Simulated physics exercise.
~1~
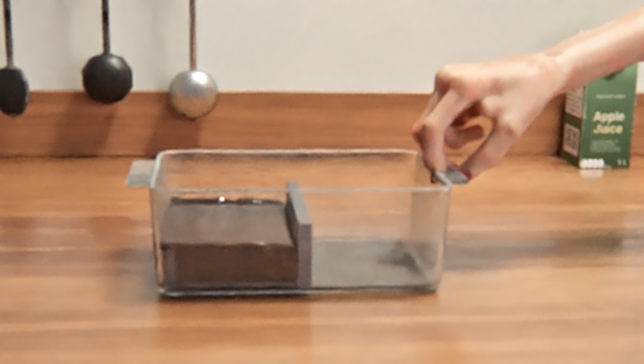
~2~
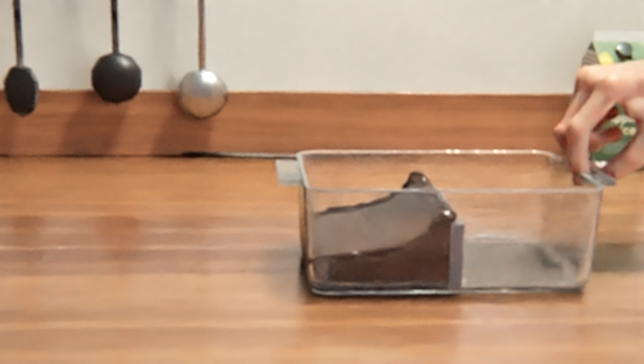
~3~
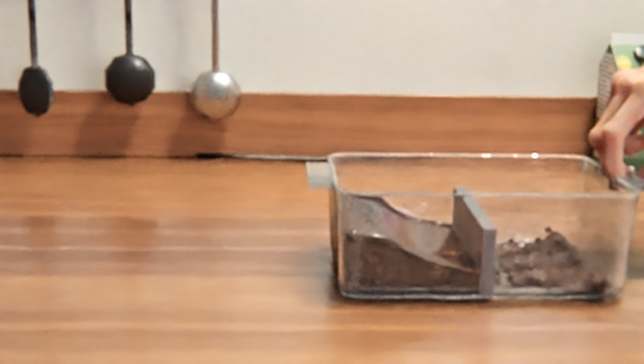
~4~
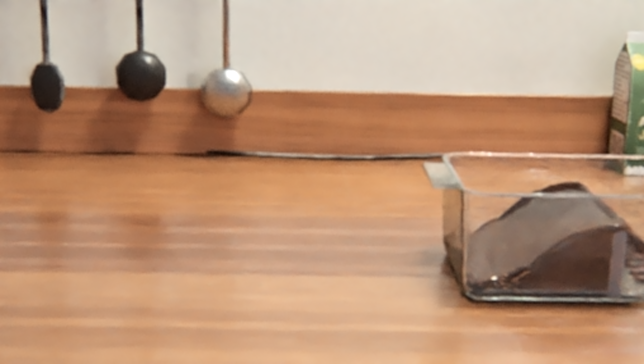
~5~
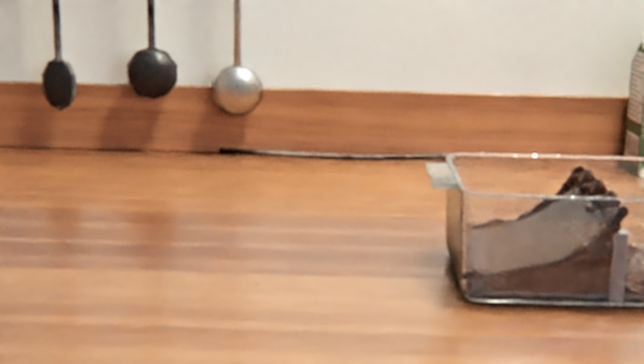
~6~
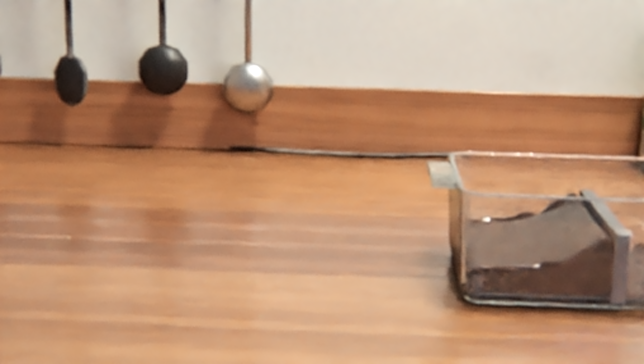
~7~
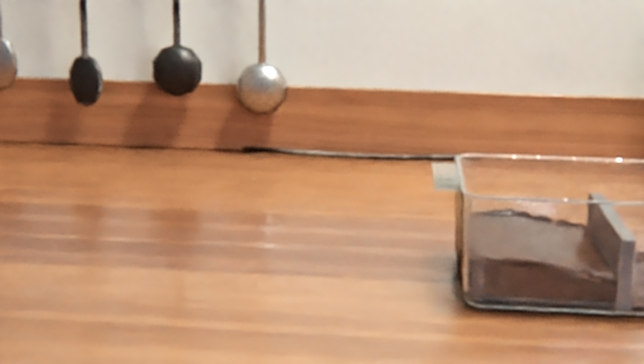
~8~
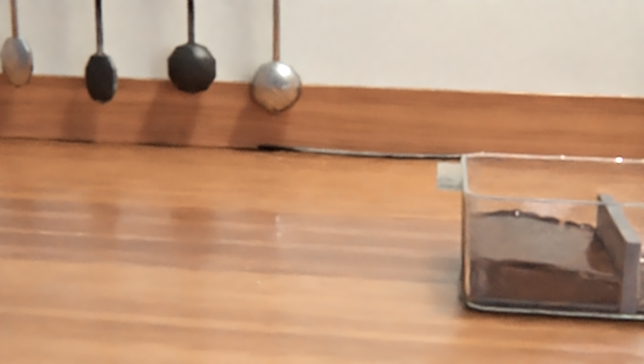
We see a hand pull a clear, divided food box of dark liquid rightward across a wooden counter, the liquid surging and some crossing the divider. The box ends partly out of view at the right, most liquid still left of the divider, its surface nearly settled.
